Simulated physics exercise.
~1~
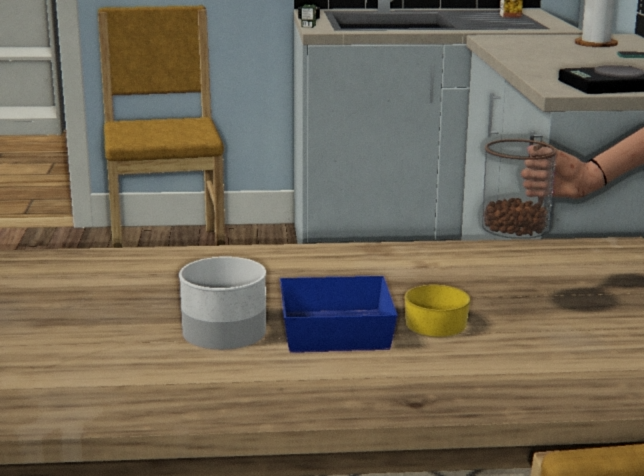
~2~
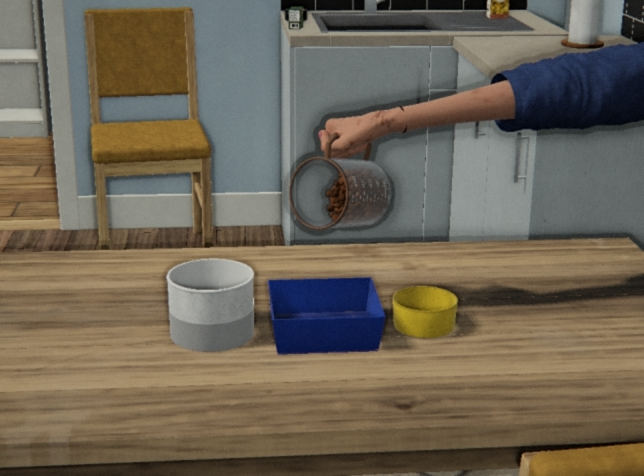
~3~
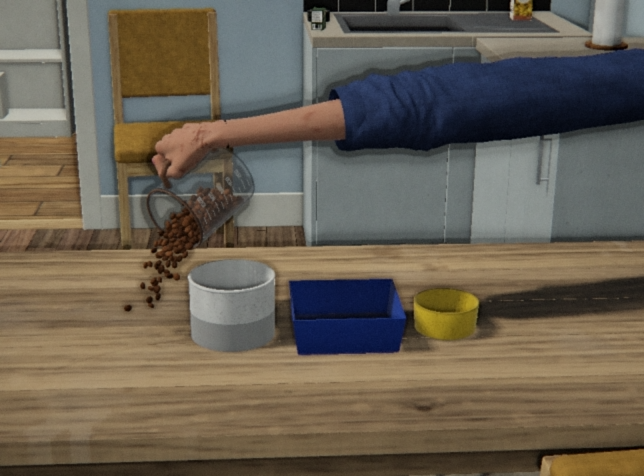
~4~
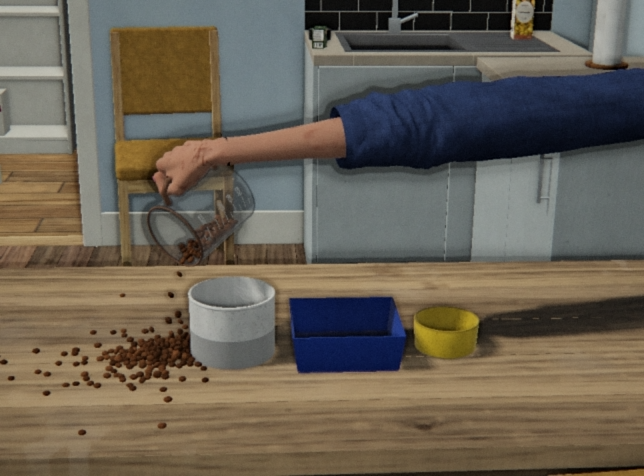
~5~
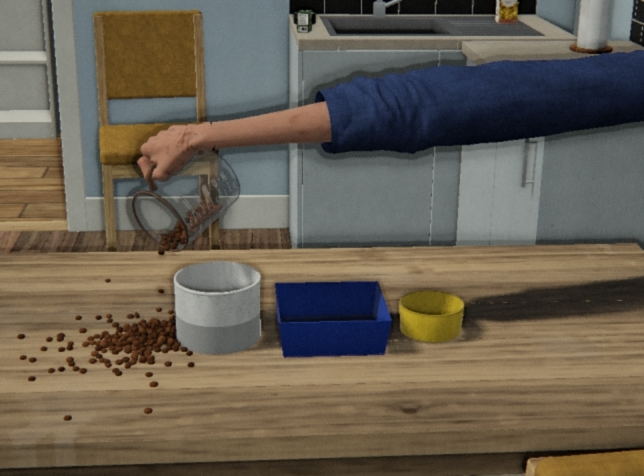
A hand carries a jug left and tips brown kibble onto the table beside the white pot.
